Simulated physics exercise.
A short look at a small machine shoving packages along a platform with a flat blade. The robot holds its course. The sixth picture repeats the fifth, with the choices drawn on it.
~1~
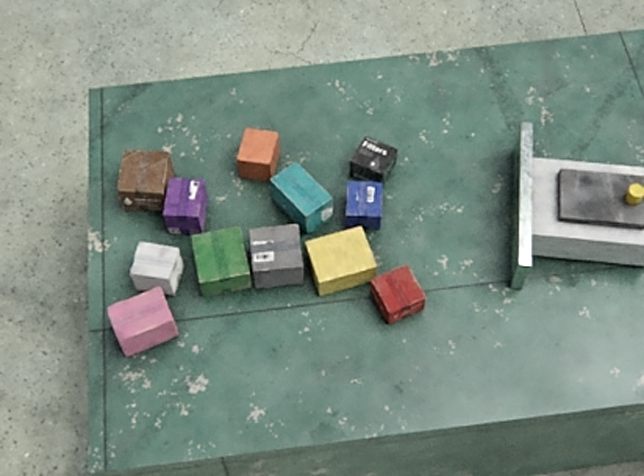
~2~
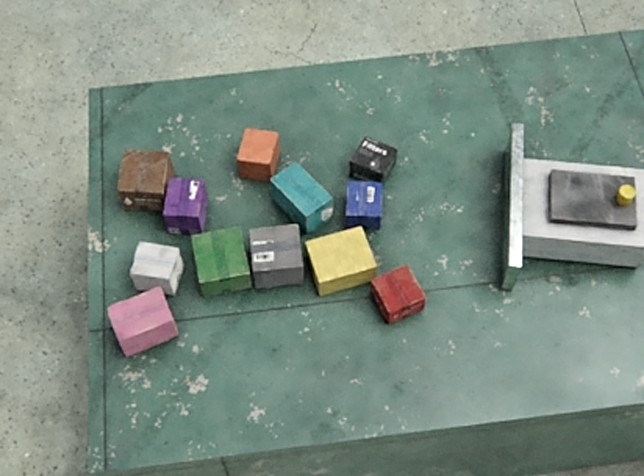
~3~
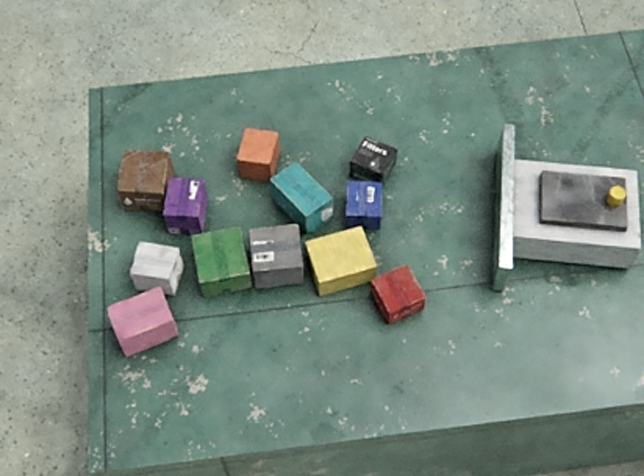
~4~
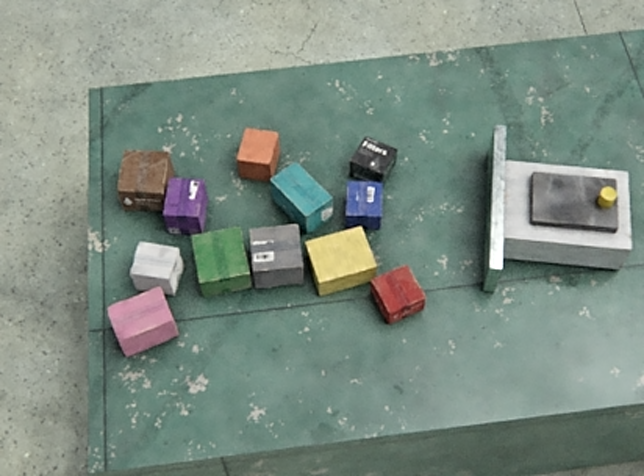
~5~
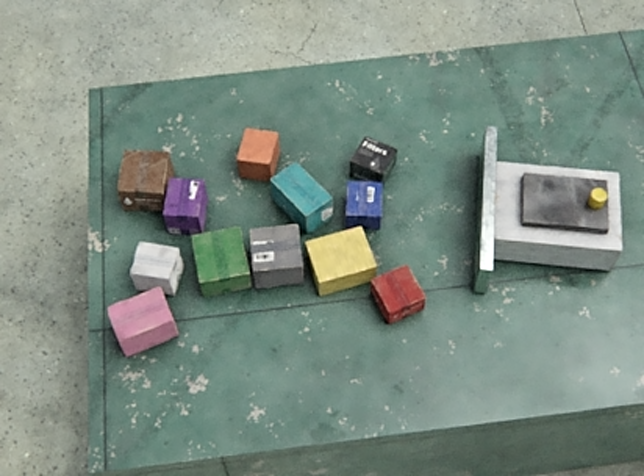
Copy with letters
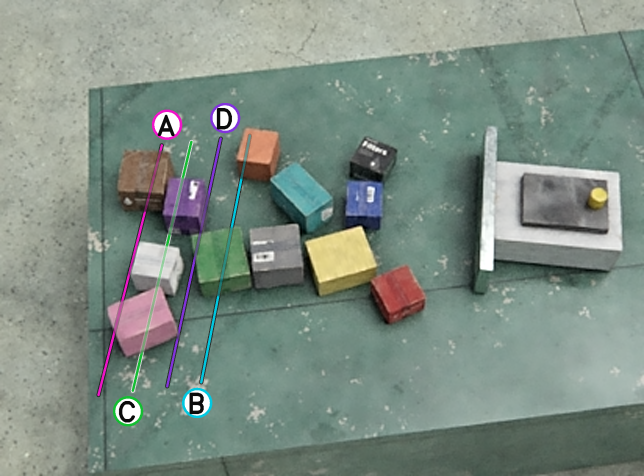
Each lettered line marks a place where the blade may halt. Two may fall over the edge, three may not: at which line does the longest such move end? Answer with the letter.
As far as mark D.
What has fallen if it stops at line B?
The white parcel.
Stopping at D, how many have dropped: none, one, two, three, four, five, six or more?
Two.
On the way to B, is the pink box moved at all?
No.
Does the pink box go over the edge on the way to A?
Yes.
On the copy, A at (132, 260); B at (227, 249); C at (164, 257); D at (196, 253).
On D. First, robot (453, 213); red box (348, 303); black box (365, 161).
Then, robot (346, 226); white parcel (85, 273); green box (135, 264).
Finally, robot (264, 235); white parcel over the edge; green box over the edge; two fallen.
By contrast, A drops seven; B is within the limit but short; C drops four.
